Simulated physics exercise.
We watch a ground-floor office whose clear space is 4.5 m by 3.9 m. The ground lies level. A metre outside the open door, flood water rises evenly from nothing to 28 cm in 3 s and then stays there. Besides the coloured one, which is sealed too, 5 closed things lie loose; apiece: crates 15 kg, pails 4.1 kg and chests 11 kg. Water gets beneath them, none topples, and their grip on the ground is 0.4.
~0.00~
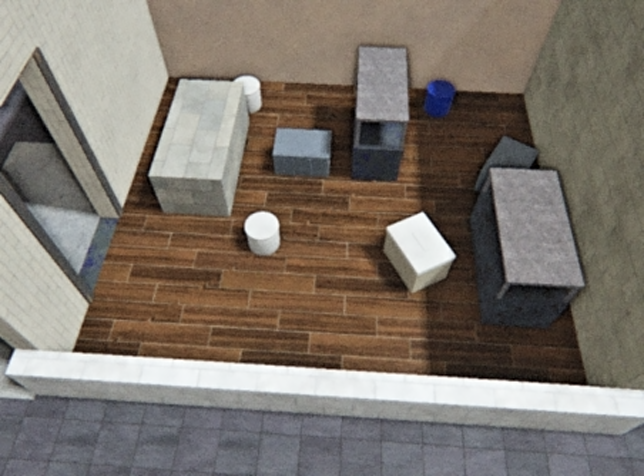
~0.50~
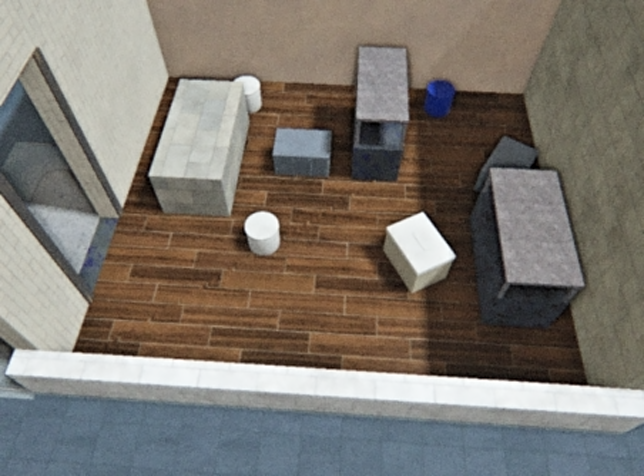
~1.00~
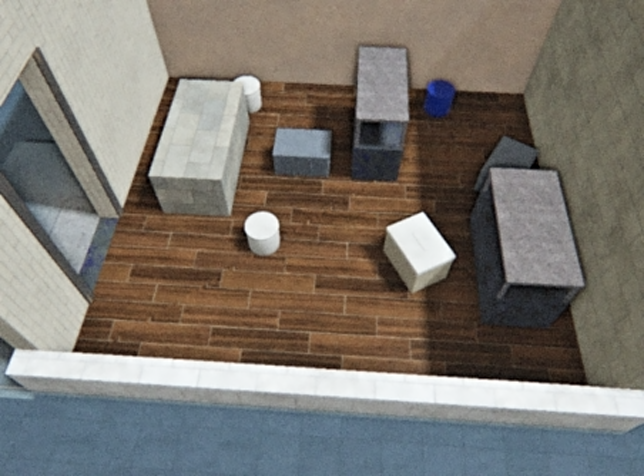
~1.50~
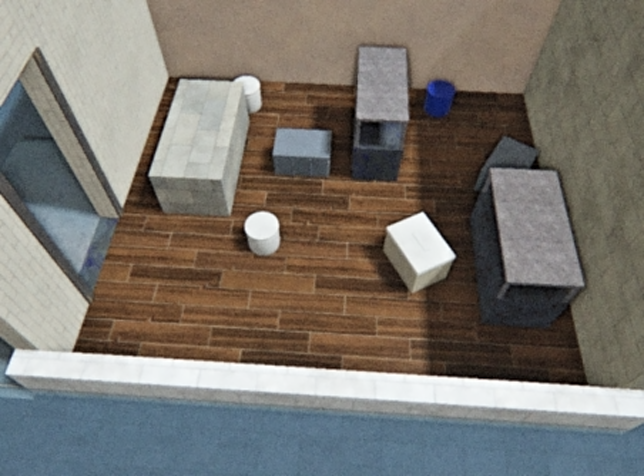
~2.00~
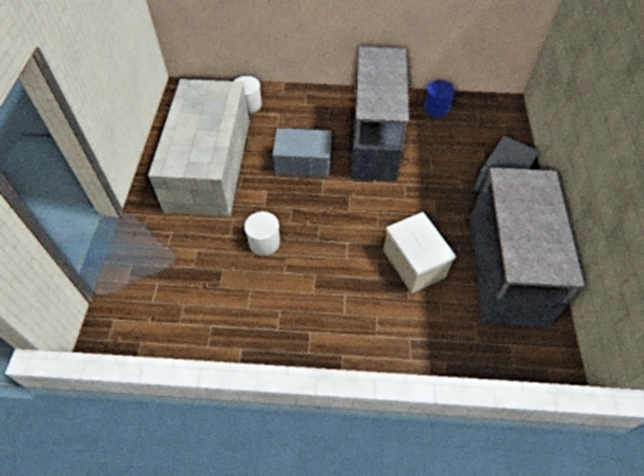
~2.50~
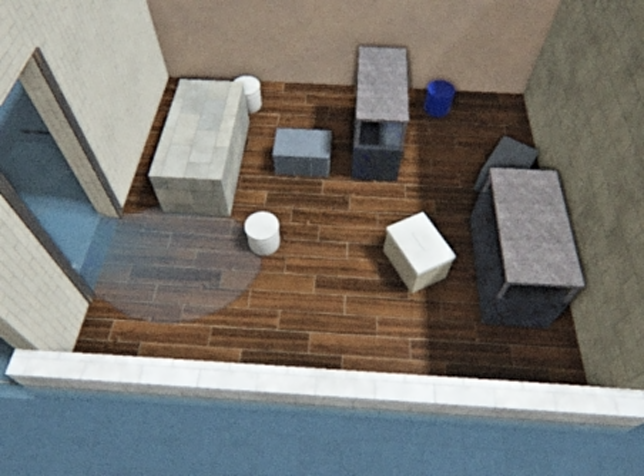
Water covers the paving outside an office, then spreads through the left doorway across the wooden floor.
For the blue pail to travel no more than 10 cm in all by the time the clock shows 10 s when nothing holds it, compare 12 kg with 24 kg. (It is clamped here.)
I expect that only the higher weight holds it.
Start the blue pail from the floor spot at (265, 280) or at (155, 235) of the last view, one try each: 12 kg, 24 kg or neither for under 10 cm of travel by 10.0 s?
In that order: Only the larger holds; neither is enough.
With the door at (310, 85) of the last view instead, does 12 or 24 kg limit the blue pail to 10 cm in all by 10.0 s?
In that case the lower weight is enough.
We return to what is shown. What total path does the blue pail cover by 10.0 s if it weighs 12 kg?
Some 60 cm in all.
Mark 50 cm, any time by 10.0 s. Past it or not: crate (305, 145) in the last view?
It is less.
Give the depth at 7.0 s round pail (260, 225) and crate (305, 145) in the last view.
About 6 and 1 cm.
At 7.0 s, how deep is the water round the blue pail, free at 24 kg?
About 3 cm.
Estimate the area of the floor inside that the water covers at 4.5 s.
Roughly 9.5 m2.
After 3.5 s the blue pail would be 0 cm from its start with 12 kg and 0 cm from its start with 24 kg; 0 cm of water round it then.
After 4.5 s the blue pail would be 0 cm from its start with 12 kg and 0 cm from its start with 24 kg; 0 cm of water round it then.
After 7.0 s the blue pail would be 0 cm from its start with 12 kg and 0 cm from its start with 24 kg; 3 cm of water round it then.
After 10.0 s the blue pail would be 68 cm from its start with 12 kg and 1 cm from its start with 24 kg; 15 cm of water round it then.
